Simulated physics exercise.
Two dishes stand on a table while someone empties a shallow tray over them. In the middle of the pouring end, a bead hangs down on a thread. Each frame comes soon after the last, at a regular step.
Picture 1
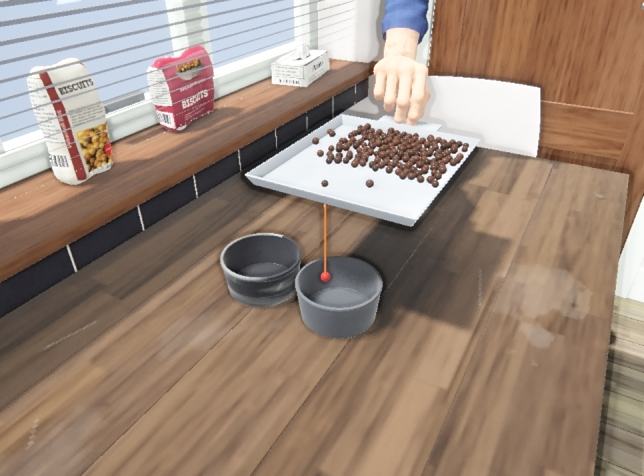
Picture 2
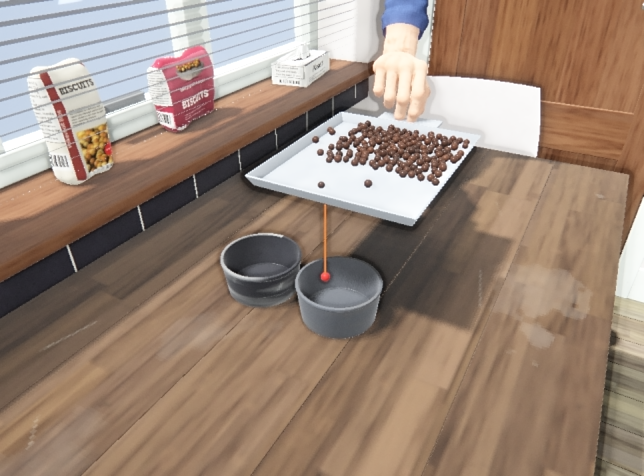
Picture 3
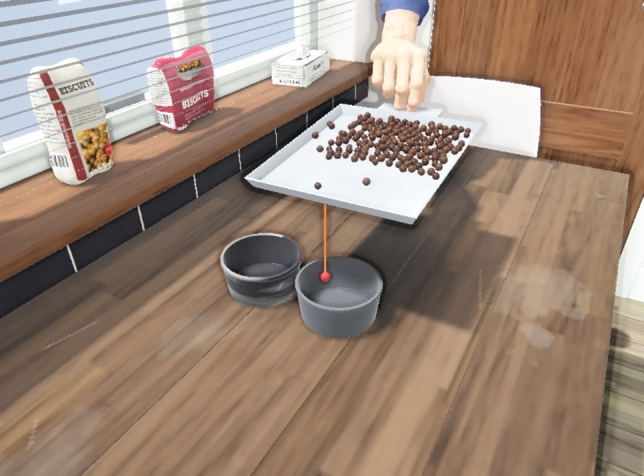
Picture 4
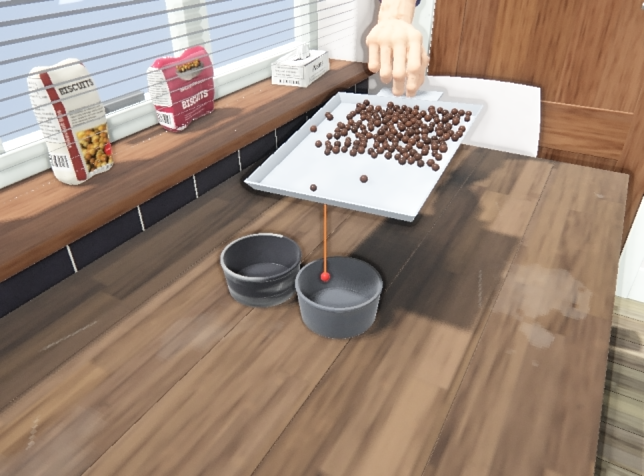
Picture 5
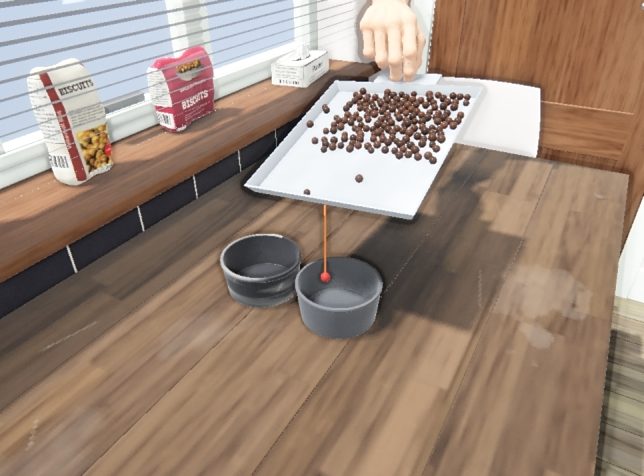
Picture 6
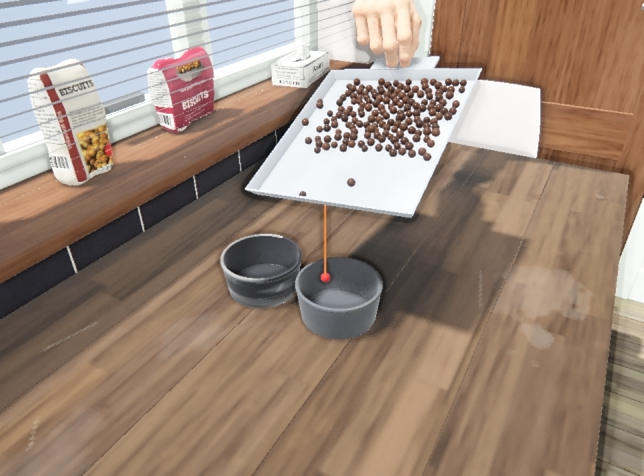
On a wooden table, a hand tilts a tray of chocolate balls above two bowls.
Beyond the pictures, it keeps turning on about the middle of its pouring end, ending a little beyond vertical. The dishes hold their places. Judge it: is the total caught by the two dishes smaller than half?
Yes.
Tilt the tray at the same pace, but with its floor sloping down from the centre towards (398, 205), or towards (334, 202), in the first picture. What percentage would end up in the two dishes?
In turn 0 and 0 in a hundred.
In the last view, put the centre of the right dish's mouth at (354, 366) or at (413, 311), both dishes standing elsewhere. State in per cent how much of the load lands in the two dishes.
You'd get near 30 per cent and afterwards near 0 per cent.
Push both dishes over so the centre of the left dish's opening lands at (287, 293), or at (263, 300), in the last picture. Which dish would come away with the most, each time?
It comes out as the dish further left in the first try and the dish further left in the second.
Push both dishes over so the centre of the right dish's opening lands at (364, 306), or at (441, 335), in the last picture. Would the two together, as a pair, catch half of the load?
Shy of half, then shy of half.
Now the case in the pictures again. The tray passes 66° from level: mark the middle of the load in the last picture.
Load centre: Approx. (247, 256).
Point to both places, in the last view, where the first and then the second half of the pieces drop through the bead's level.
I'd place the first part at (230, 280) and the rest at (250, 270).
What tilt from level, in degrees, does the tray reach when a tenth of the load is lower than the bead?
About 60 degrees.
Shortly afterwards, tray tipped steeply; near a quarter on the tray; near a quarter outside both; near half in the air.
Next, tray tipped past a quarter turn; a little in the left dish; the bulk outside both.
Some moments later, tray tipped past a quarter turn; a little in the left dish; the bulk outside both.
In the end, tray tipped past a quarter turn; none at all in the right dish; a little in the left dish; the bulk outside both.
